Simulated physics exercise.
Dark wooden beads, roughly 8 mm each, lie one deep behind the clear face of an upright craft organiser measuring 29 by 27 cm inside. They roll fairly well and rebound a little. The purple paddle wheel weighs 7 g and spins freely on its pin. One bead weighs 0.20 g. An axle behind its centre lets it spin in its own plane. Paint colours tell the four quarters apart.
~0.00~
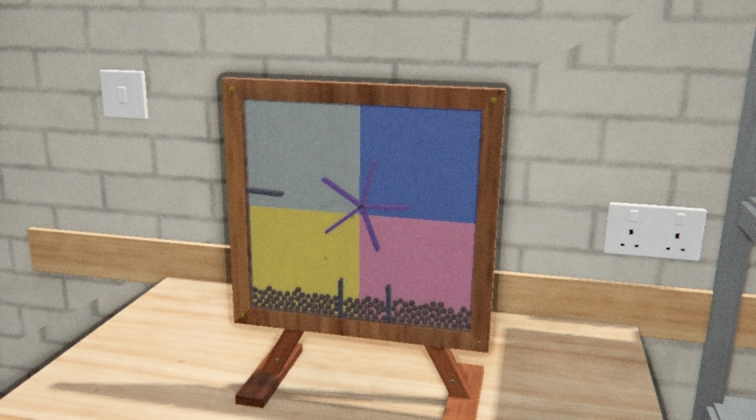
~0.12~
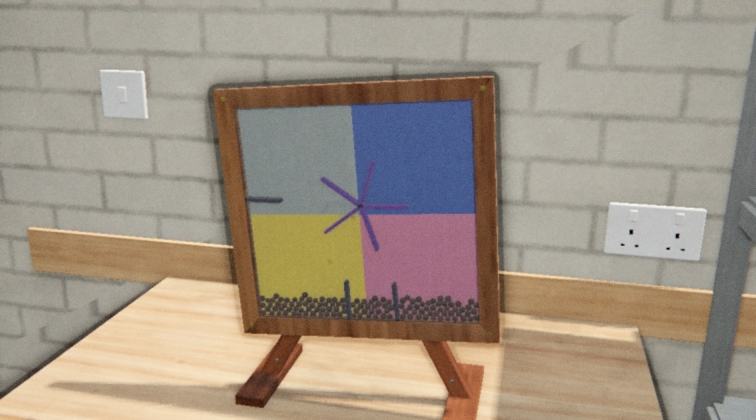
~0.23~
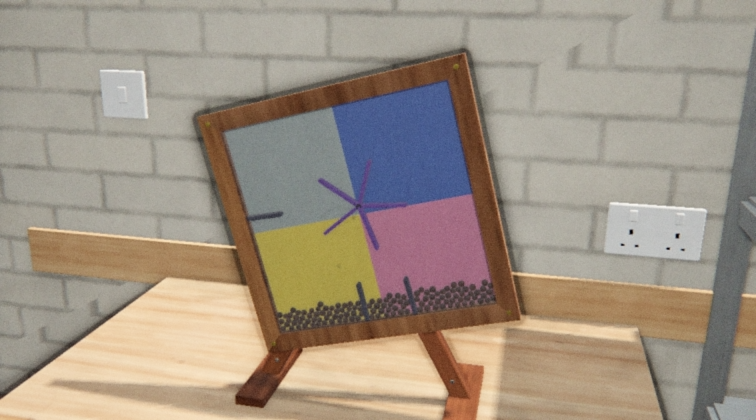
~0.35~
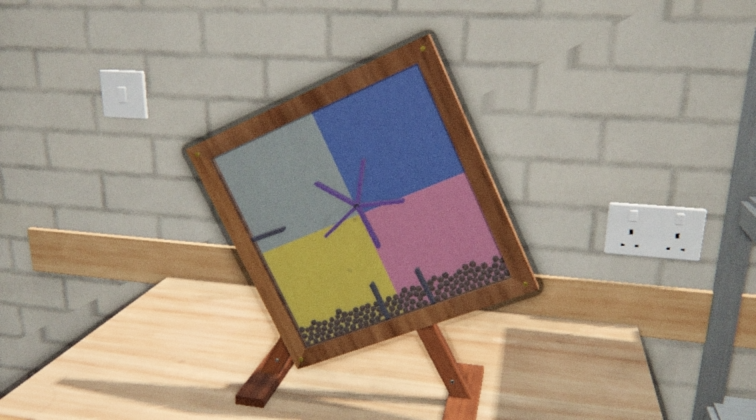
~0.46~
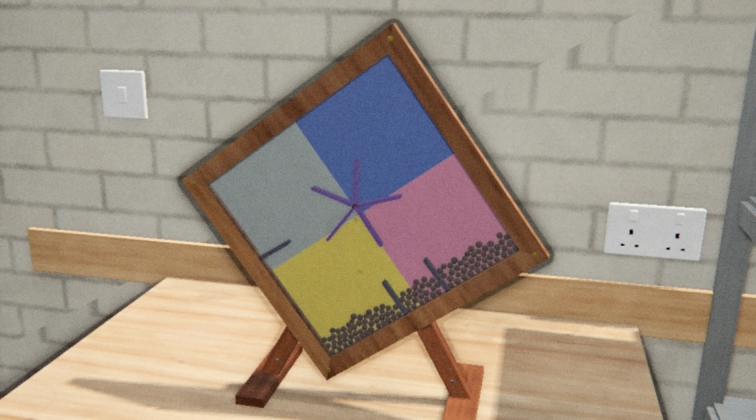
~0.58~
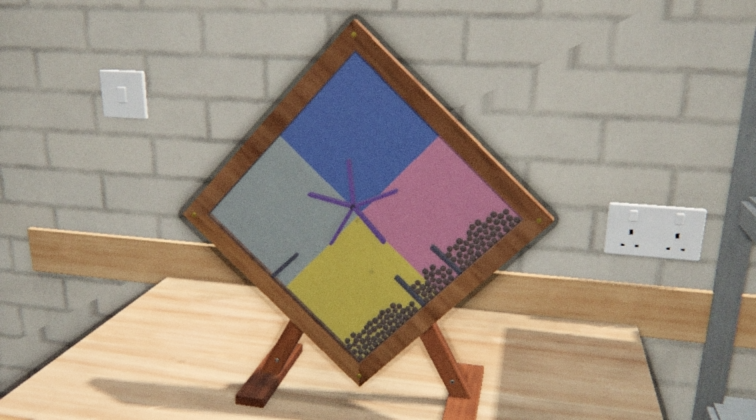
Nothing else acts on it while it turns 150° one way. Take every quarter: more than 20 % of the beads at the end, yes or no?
Pink no, blue no, yellow yes, grey yes.
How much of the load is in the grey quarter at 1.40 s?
Some 15 per cent.
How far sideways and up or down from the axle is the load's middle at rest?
About 9 cm right and 9 cm below.
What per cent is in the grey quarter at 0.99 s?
Roughly 0 per cent.
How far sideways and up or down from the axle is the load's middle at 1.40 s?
About 8 cm right and 4 cm below.
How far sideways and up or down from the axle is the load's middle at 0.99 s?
Some 11 cm right and 3 cm below.
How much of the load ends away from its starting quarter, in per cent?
About 65 per cent.
After 0.99 s, it stands 86° anticlockwise; the beads' middle is 11 cm right of and 3 cm below the centre; pink 45 %, yellow 55 %.
After 1.40 s, it stands 124° anticlockwise; the beads' middle is 8 cm right of and 4 cm below the centre; pink 15 %, yellow 70 %, grey 15 %.
After 1.75 s, it stands 150° anticlockwise; the beads' middle is 9 cm right of and 7 cm below the centre; yellow 55 %, grey 45 %.
At rest by 3.9 s, it stands 150° anticlockwise; pink 0 %, blue 0 %, yellow 45 %, grey 55 %.
